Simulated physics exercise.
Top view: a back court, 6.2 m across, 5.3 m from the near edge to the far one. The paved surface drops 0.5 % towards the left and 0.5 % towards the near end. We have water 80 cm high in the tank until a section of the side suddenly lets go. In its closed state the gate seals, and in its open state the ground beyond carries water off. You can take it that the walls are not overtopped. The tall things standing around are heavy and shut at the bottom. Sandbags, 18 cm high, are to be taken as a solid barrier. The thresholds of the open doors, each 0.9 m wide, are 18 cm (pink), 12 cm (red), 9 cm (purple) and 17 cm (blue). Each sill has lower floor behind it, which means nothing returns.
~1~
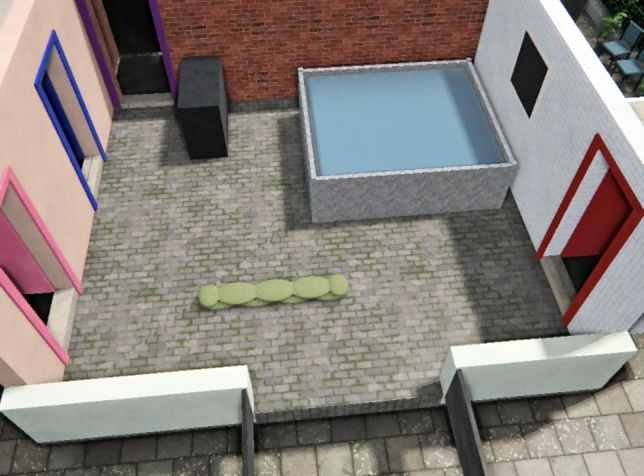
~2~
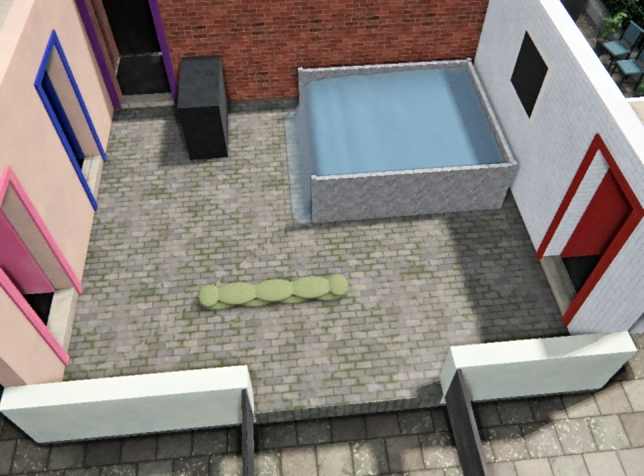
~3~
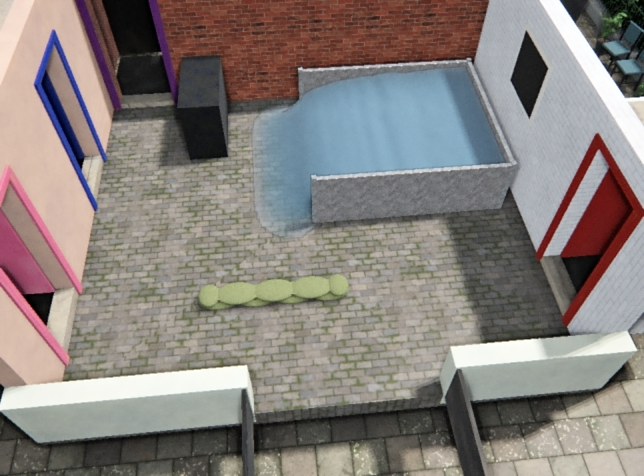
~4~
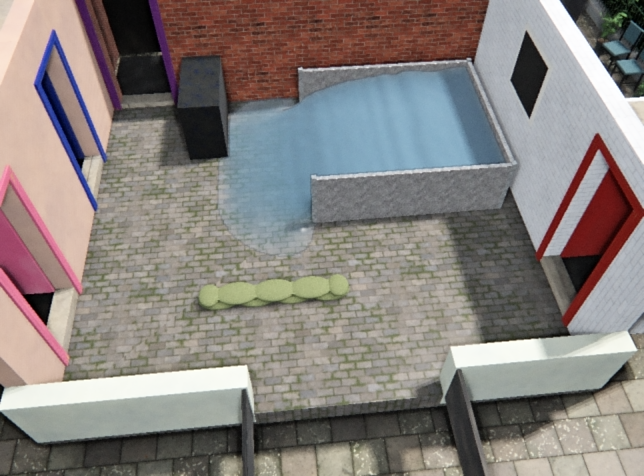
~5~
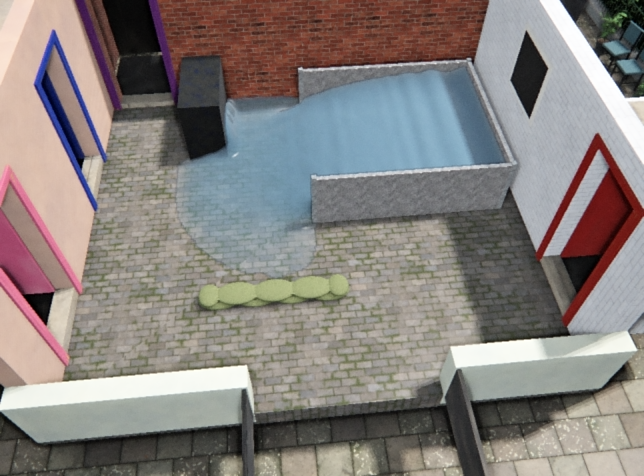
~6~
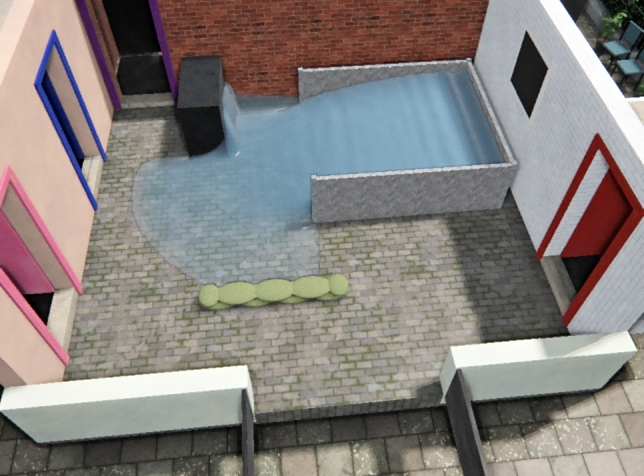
The footage shows a paved courtyard where the left side of a raised stone tank gives way and water pours out, spreading across the paving, splashing against a dark block and reaching a low row of rounded green shapes.
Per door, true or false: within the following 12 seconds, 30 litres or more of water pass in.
Pink door: True. Red door: True. Purple door: True. Blue door: True.
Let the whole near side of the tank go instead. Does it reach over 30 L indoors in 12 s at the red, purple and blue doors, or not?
Then: Red beyond it, purple beyond it, blue short of it.
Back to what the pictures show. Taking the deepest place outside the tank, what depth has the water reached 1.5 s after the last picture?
Around 54 centimetres deep.
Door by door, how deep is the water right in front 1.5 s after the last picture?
Centimetres: Pink 33 / red 0 / purple 6 / blue 39.
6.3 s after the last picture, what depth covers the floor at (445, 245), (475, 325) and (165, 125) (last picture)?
Approximately 13, 10 and 16 centimetres, going through them in turn.
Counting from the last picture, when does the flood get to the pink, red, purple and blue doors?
So, pink at 0.6 s, then red at 3.2 s, purple at 0.3 s, and blue at 0.1 s.
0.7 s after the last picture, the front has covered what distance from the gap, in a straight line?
4.2 m.
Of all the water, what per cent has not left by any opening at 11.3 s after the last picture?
Some 68 out of every hundred parts.
Then, 0.7 s after the last picture water covers 40 % of the floor and is deepest (60 cm) near (242, 133); pink door 11 cm at the sill, 0 L in, red door not reached, purple door 6 cm at the sill, 0 L in, blue door 31 cm at the sill, 67 L in.
Then, 1.5 s after the last picture water covers 50 % of the floor and is deepest (54 cm) near (58, 412); pink door 33 cm at the sill, 9 L in, red door not reached, purple door 6 cm at the sill, 0 L in, blue door 39 cm at the sill, 168 L in.
Then, 2.8 s after the last picture water covers 75 % of the floor and is deepest (46 cm) near (58, 412); pink door 31 cm at the sill, 80 L in, red door not reached, purple door 18 cm at the sill, 31 L in, blue door 25 cm at the sill, 280 L in.
Then, 6.3 s after the last picture water covers 95 % of the floor and is deepest (22 cm) near (517, 214); pink door 19 cm at the sill, 186 L in, red door 18 cm at the sill, 92 L in, purple door 16 cm at the sill, 129 L in, blue door 13 cm at the sill, 296 L in.
Then, 11.3 s after the last picture water covers 95 % of the floor and is deepest (18 cm) near (58, 412); pink door 15 cm at the sill, 188 L in, red door 12 cm at the sill, 137 L in, purple door 14 cm at the sill, 202 L in, blue door 13 cm at the sill, 296 L in.
